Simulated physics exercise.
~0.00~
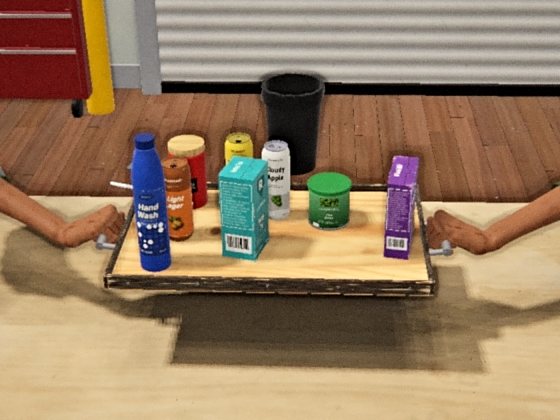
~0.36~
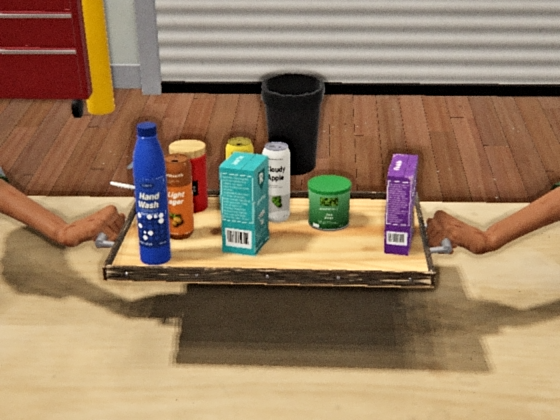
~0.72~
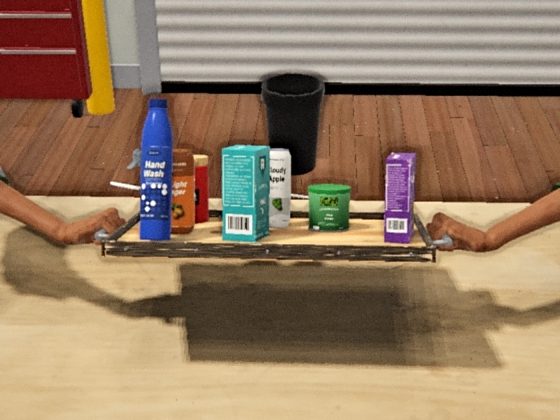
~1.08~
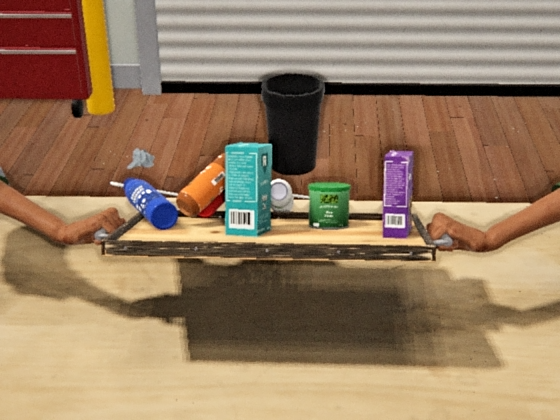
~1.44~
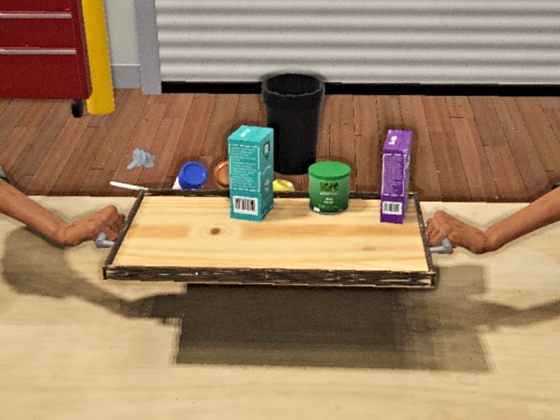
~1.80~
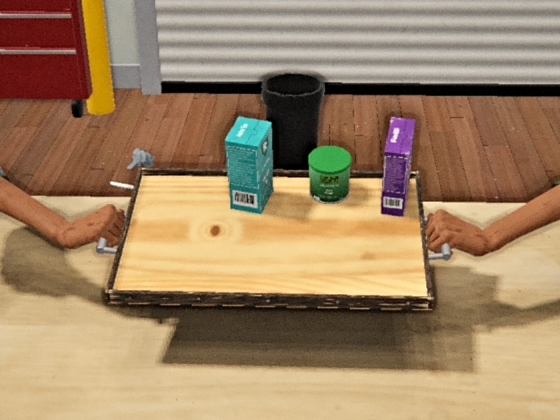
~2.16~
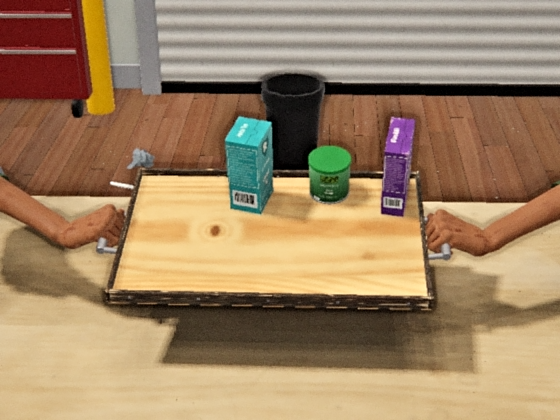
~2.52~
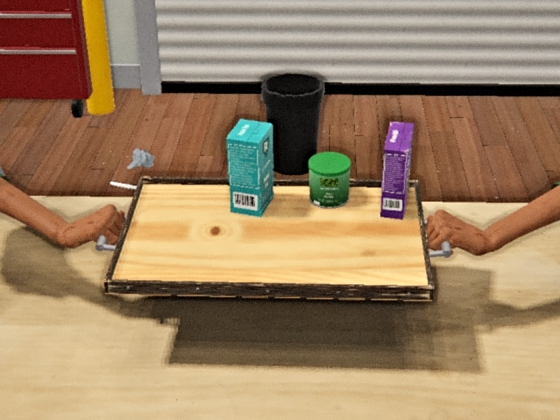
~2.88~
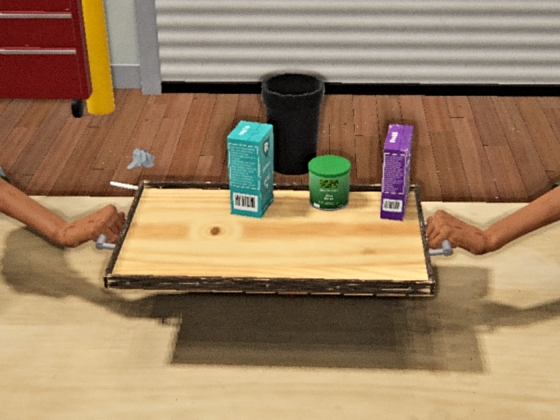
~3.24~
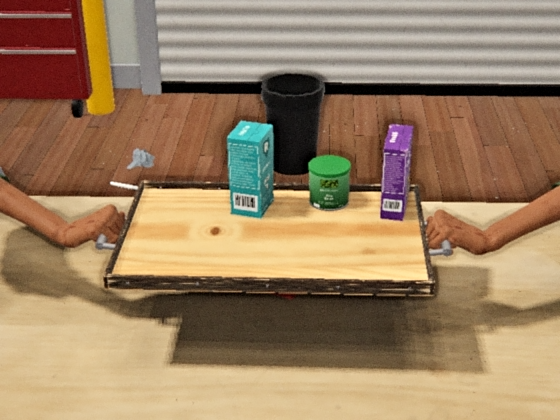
Workshop table, two hands tipping a wooden tray of containers away and back, five falling off the far side, three staying upright.
